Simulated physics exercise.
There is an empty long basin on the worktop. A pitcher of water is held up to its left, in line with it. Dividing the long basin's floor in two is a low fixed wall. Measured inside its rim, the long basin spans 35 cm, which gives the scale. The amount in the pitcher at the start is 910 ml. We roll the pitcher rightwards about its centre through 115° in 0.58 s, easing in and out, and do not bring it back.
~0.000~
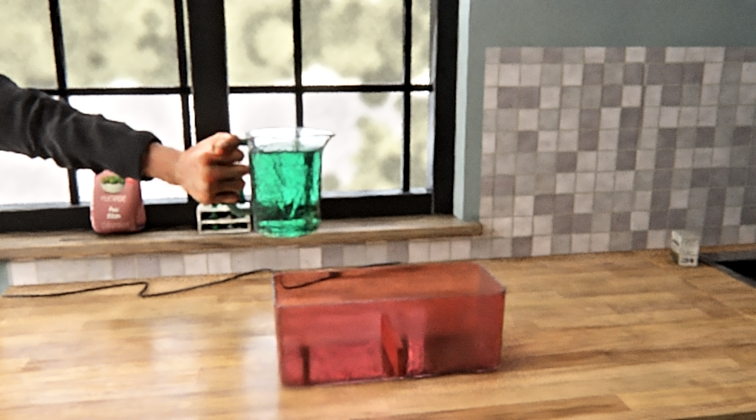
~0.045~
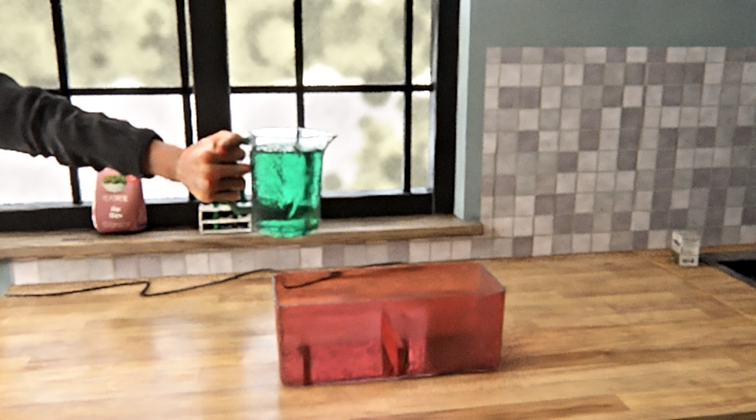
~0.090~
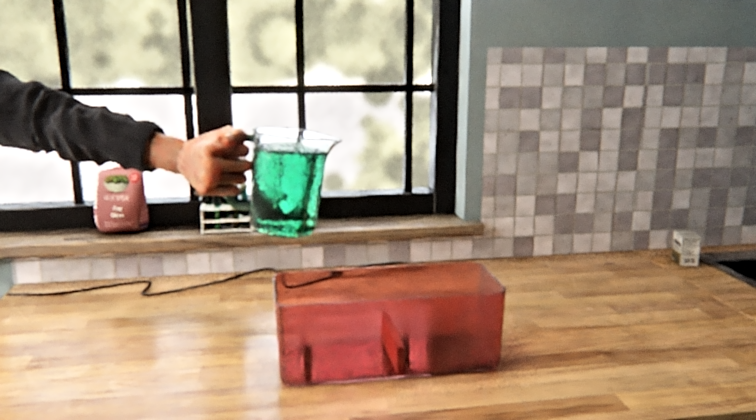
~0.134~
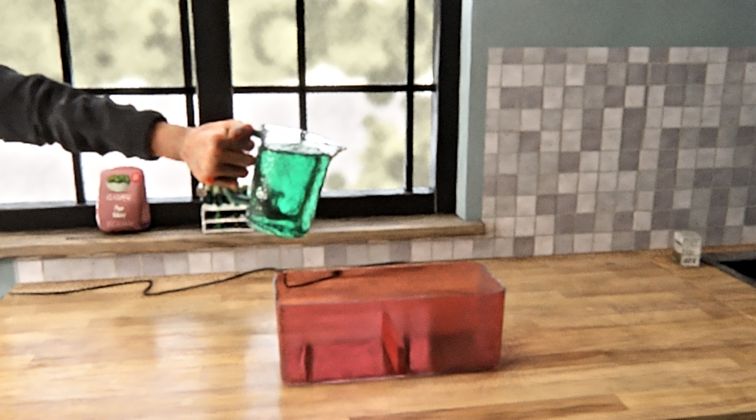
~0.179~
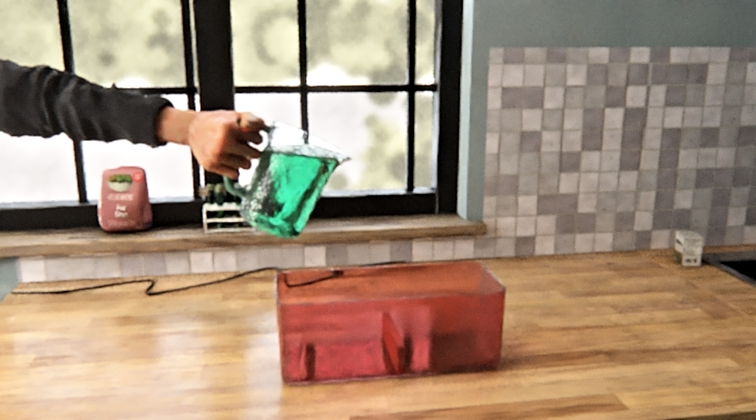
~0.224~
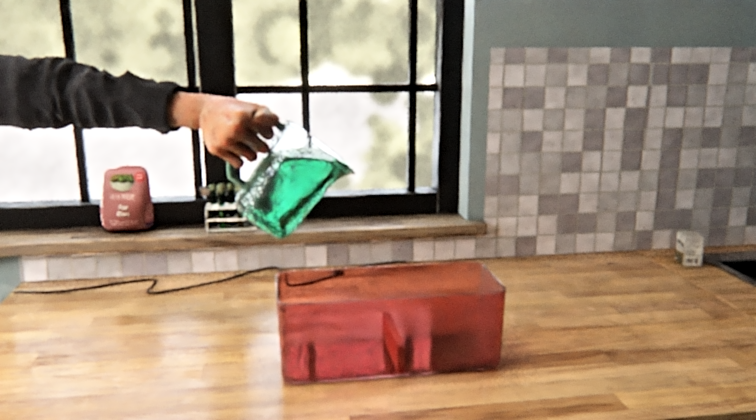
A hand tilts a clear pitcher of green water rightwards above a red basin on a worktop.
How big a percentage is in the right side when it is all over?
Roughly 24 per cent is in the right side.
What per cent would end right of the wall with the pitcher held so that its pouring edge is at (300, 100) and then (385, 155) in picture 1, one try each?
10 in a hundred, followed by 90 in a hundred.
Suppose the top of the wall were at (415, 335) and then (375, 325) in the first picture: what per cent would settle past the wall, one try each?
Roughly 10 per cent, then 60 per cent.
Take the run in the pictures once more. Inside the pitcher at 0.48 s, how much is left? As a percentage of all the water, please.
Portion remaining: Approx. 52 per cent.
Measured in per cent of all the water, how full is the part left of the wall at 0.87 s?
I'd say near 64 percent.
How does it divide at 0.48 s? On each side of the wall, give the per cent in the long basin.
I'd say about 6 left and about 14 right.
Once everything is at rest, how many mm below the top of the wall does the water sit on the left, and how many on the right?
Left 20 mm, right 36 mm.
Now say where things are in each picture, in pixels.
It leans 0°; its right rim is at (336, 133); the water meets the walls at (249, 148) and (322, 146); the long basin's rim runs from (274, 291) to (493, 277); the wall's top is at (392, 331), in the first picture.
It leans 2°; its right rim is at (338, 134); the water meets the walls at (250, 147) and (323, 147), in the second picture.
It leans 7°; its right rim is at (342, 139); the water meets the walls at (254, 145) and (326, 149), in the third picture.
It leans 15°; its right rim is at (348, 147); the water meets the walls at (259, 146) and (331, 152), in the fourth picture.
It leans 25°; its right rim is at (353, 158); the water meets the walls at (257, 167) and (340, 156), in the fifth picture.
It leans 37°; its right rim is at (357, 173); the water meets the walls at (252, 174) and (352, 166), in the sixth picture.
After 0.48 s the tilt is 107° and 53 per cent is still to pour, 6 is left of the wall and 13 right of it.
After 0.67 s the tilt is 115° and 10 per cent is still to pour, 52 is left of the wall and 21 right of it.
After 0.87 s the tilt is 115° and 0 per cent is still to pour, 64 is left of the wall and 22 right of it.
After 1.08 s the tilt is 115° and 0 per cent is still to pour, 67 is left of the wall and 23 right of it.
In the end 67 per cent lies left of the wall, 24 right of it and 9 outside.
